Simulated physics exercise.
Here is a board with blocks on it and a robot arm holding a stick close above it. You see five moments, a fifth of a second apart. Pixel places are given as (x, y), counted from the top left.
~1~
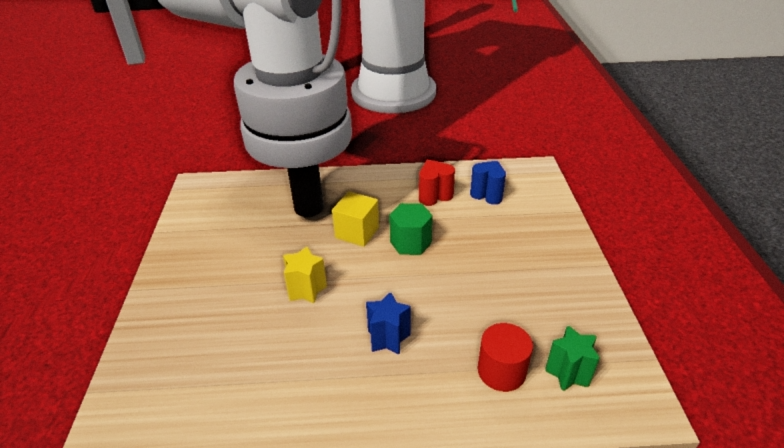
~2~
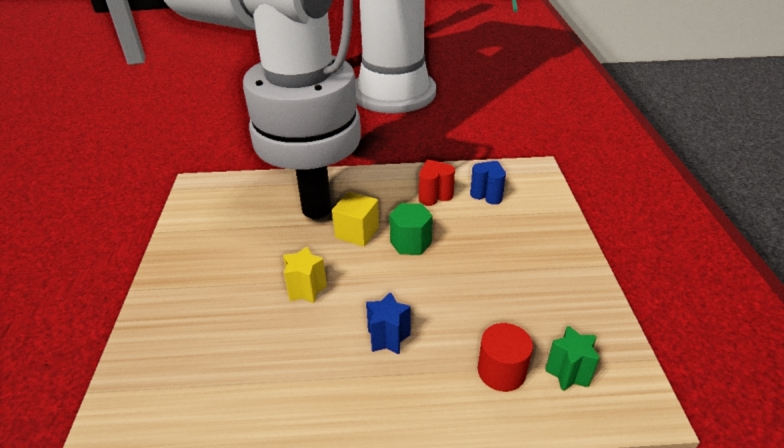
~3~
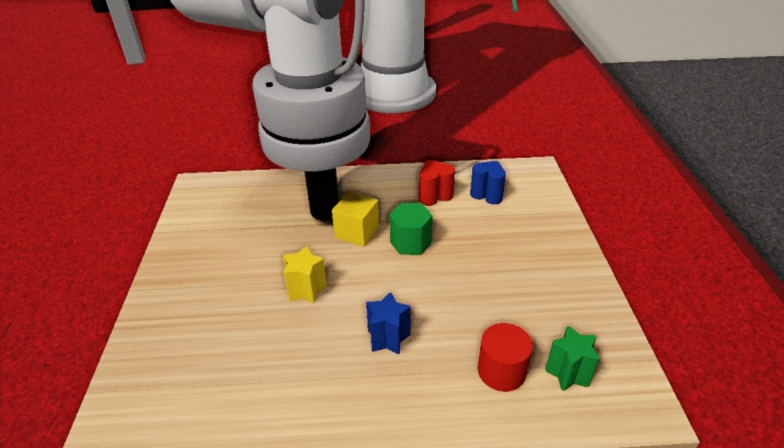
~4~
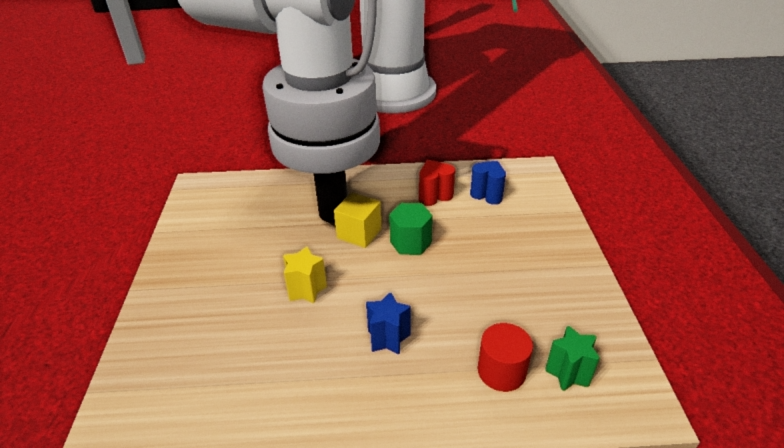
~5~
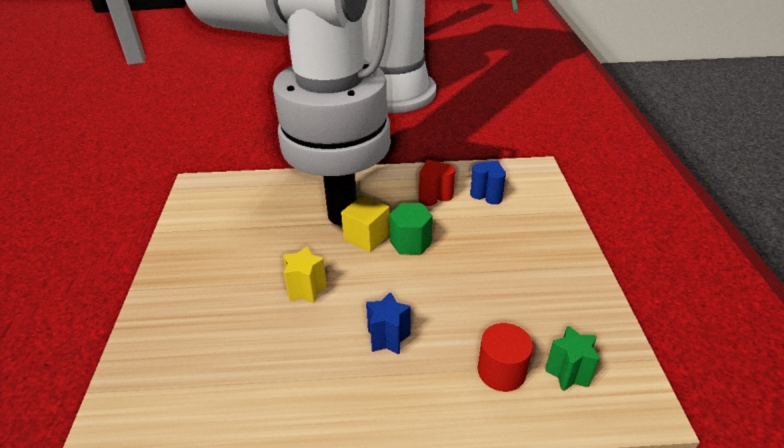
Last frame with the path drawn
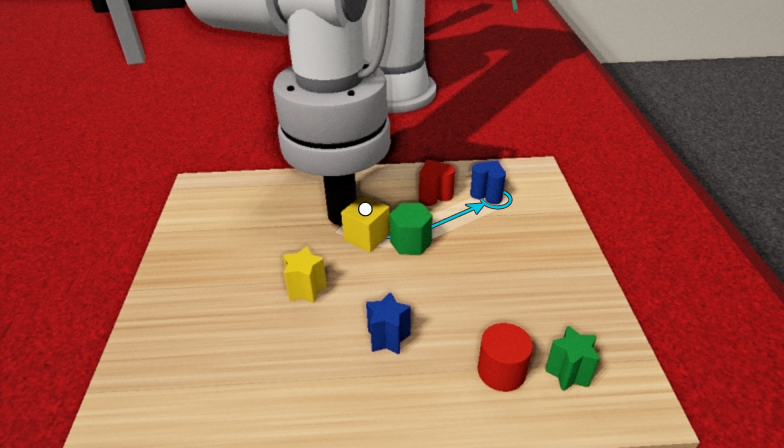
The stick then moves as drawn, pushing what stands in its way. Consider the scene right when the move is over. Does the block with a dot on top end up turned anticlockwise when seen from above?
I expect not.
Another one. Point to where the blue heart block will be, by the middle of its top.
Answer: (506, 158).
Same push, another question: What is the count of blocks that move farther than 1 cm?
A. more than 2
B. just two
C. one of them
It's A.
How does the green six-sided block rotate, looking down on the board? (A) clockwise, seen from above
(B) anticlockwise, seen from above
B (anticlockwise, seen from above)
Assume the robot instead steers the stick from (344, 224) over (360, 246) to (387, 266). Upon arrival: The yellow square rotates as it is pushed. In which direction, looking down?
Looking down, my answer is that the yellow square rotates anticlockwise.
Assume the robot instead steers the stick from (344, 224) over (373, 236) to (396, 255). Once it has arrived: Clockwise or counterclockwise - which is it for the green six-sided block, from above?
The green six-sided block rotates counterclockwise.
The line goes from (344, 224) over (399, 237) and (450, 218) to (496, 199); the dot is on the yellow square.
What follows on the original path. One third of the way, stick (399, 229); yellow square (418, 228), turned 35° clockwise; green six-sided block (461, 230), turned 45° anticlockwise.
Two thirds of the way, stick (452, 210); yellow square (420, 228), turned 40° clockwise; green six-sided block (461, 230), turned 45° anticlockwise.
At the end, stick (497, 191); yellow square (420, 228), turned 40° clockwise; green six-sided block (461, 230), turned 45° anticlockwise; red heart block unmoved; blue heart block (506, 158).
